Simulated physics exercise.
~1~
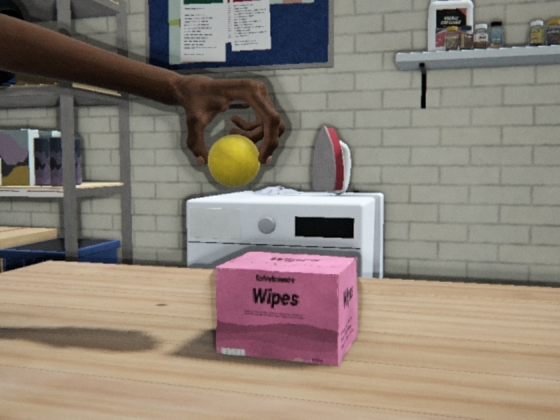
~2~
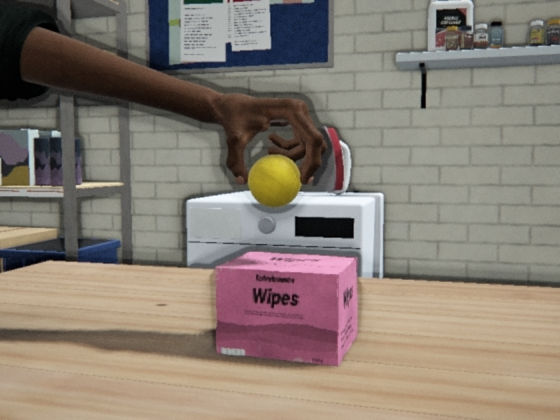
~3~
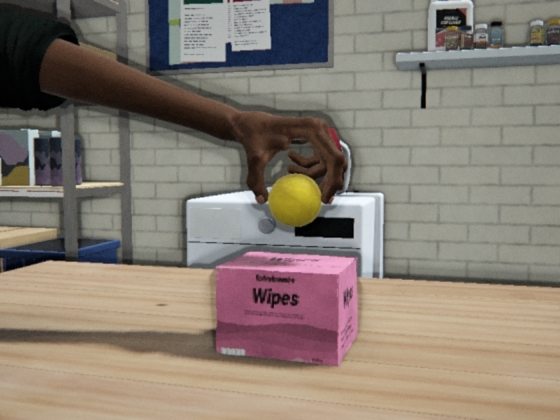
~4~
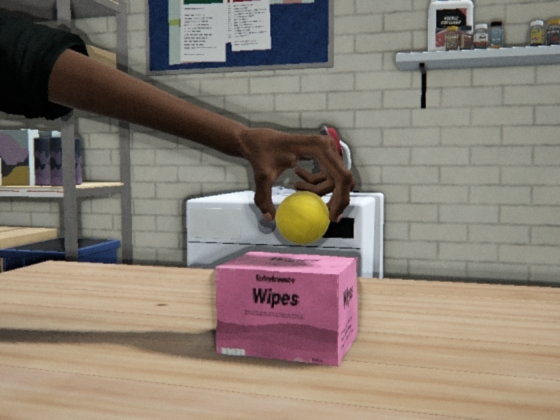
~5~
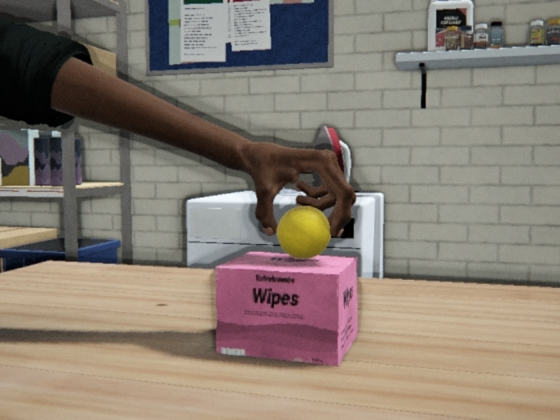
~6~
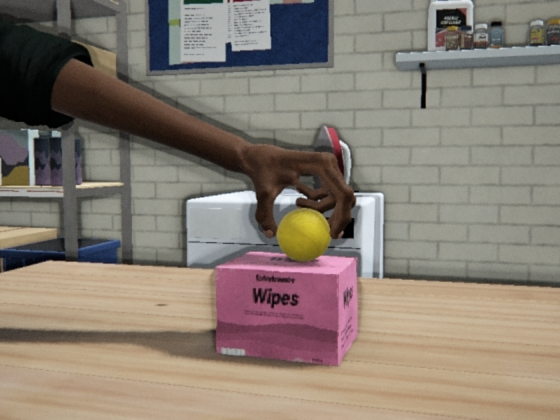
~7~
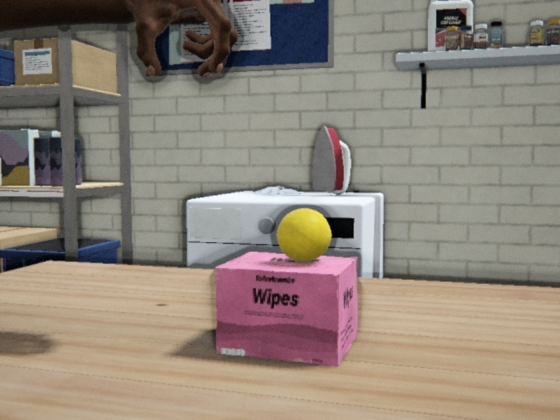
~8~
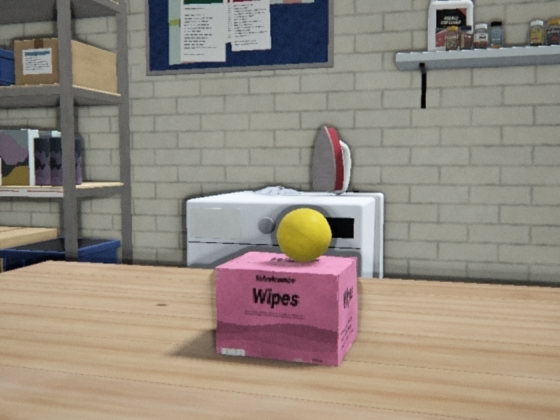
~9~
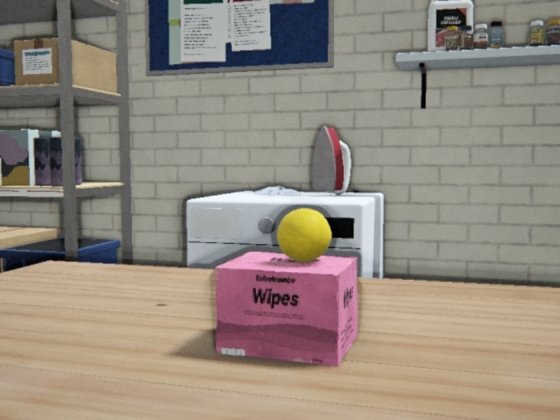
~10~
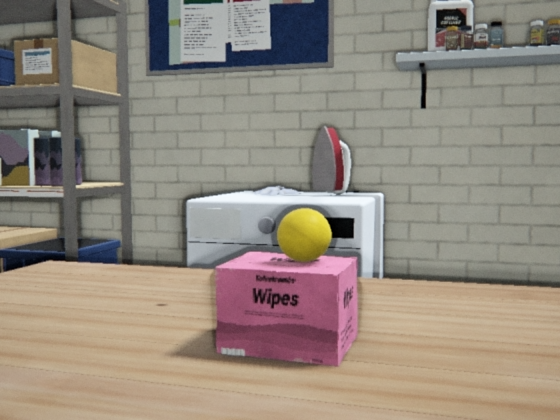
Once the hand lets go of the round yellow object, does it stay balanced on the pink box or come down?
It stays balanced on top of the pink box, and the pile is still standing at the end.
